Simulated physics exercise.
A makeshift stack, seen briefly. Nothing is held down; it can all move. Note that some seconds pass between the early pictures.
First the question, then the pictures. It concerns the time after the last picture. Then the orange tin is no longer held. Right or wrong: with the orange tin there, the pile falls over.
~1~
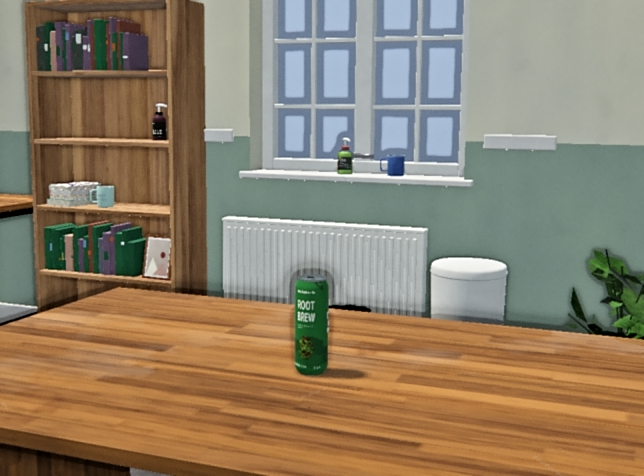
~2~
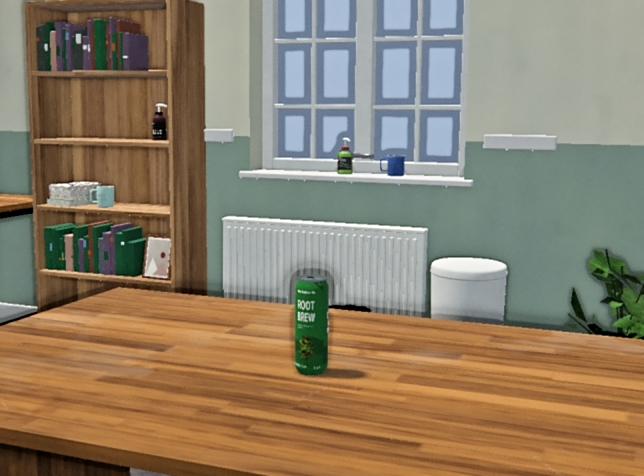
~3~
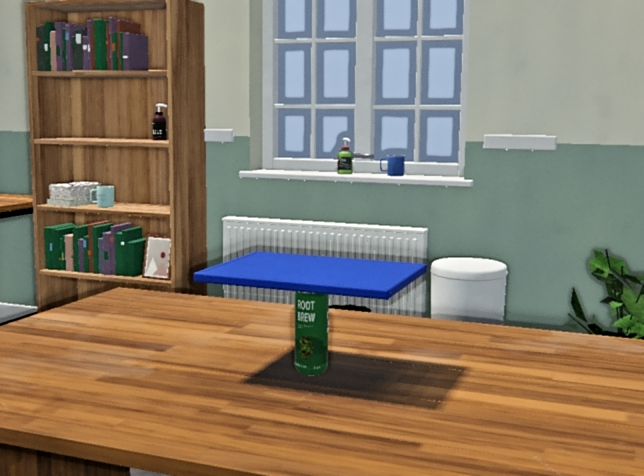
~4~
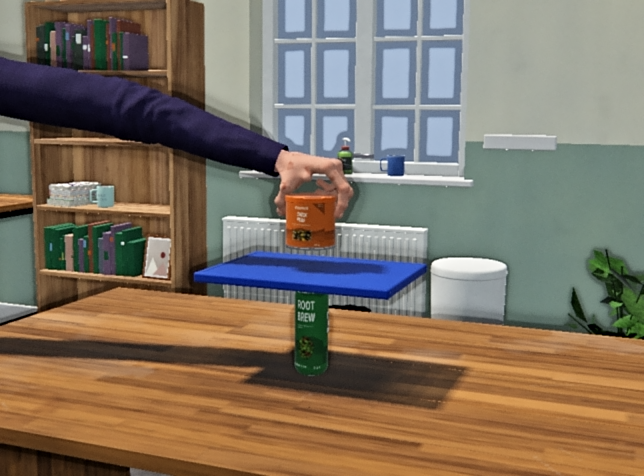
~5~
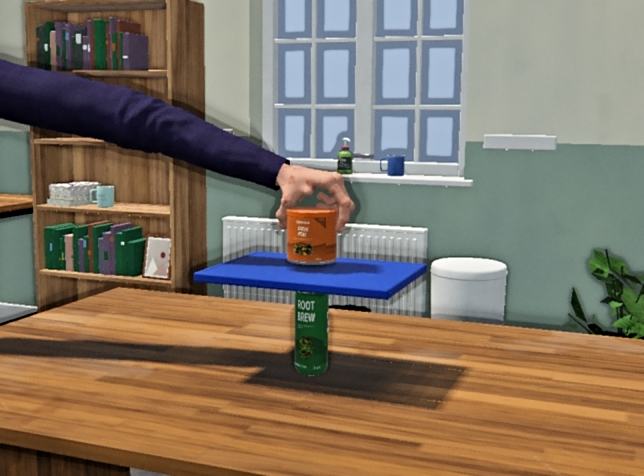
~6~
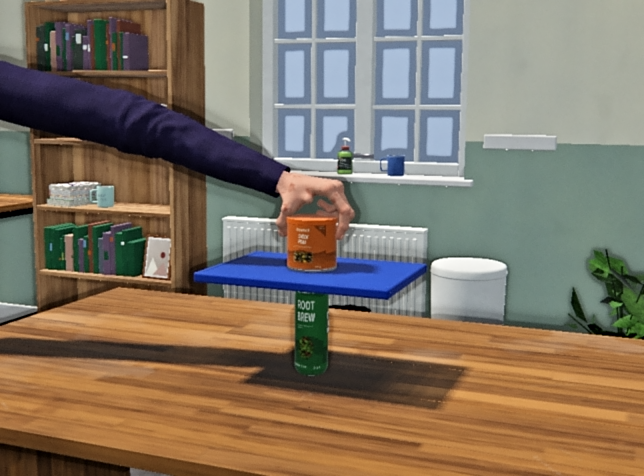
Wrong, the pile stays up.
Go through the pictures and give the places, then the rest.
In the first picture, the last thing is not in view yet.
In the second picture, the last thing is not in view yet.
In the third picture, the last thing is not in view yet; blue lid (314, 272).
The fourth picture shows still above its spot; orange tin (311, 221); blue lid (314, 272).
The fifth picture shows still above its spot; orange tin (312, 235); blue lid (314, 272).
The sixth picture shows set down, still held; orange tin (312, 242); blue lid (314, 272).
Then, 0.50 s on from there, no change.
Then, 1.30 s on from there, orange tin resting near (312, 243).
In the end, all 3 unmoved. At the end, from the last picture's camera, orange tin near (312, 243). The stack keeps its balance.
